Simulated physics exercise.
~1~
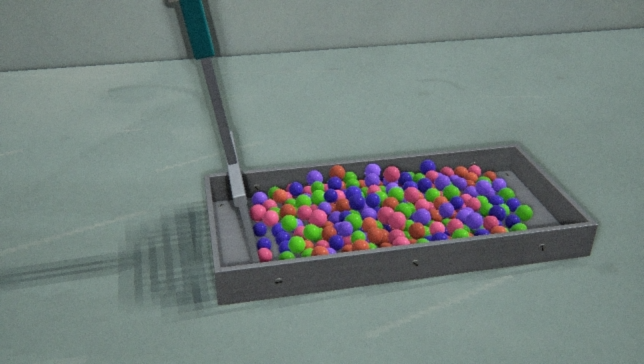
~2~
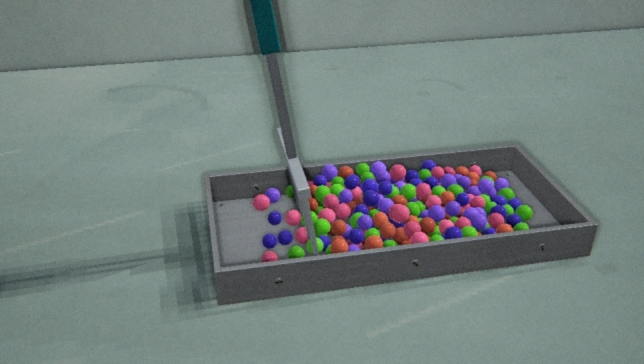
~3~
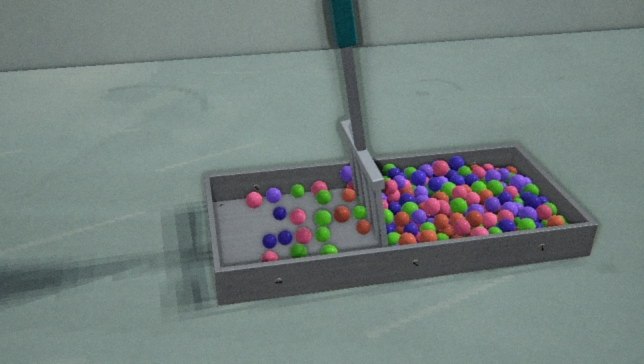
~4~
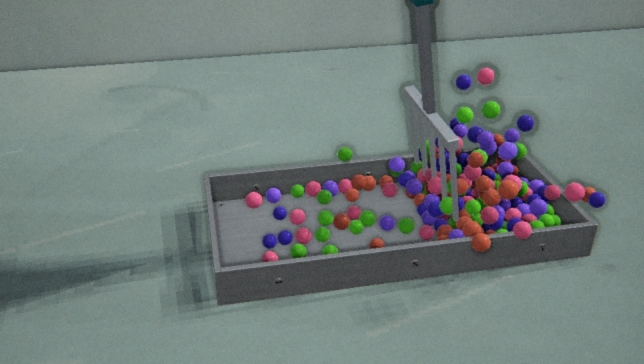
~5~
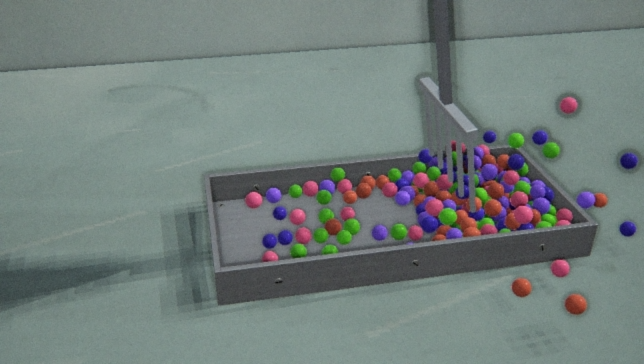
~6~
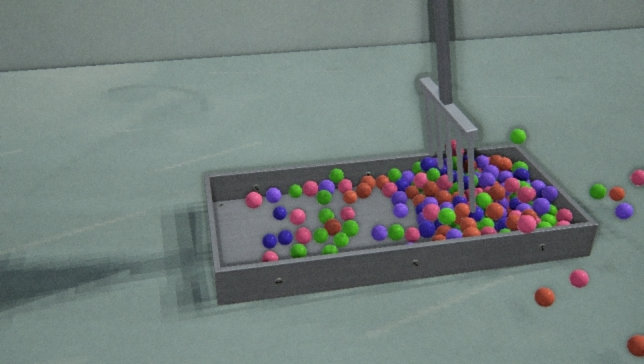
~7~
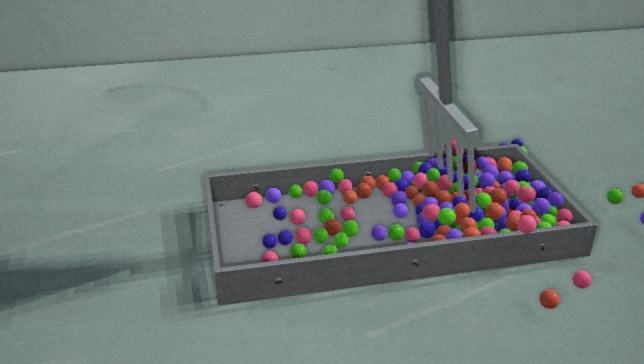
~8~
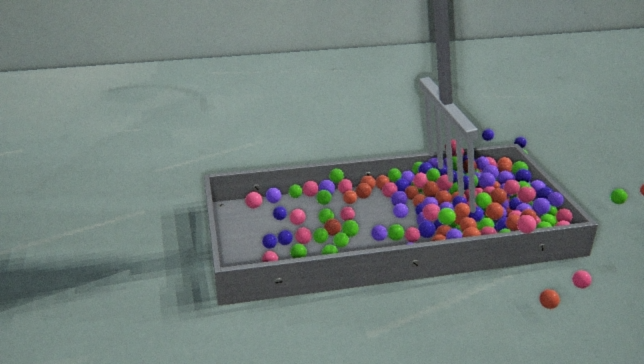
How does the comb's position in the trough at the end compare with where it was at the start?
At the start the comb was at the left end of the trough, and by the end it stood much farther right and slightly higher, among the balls heaped toward the right end.
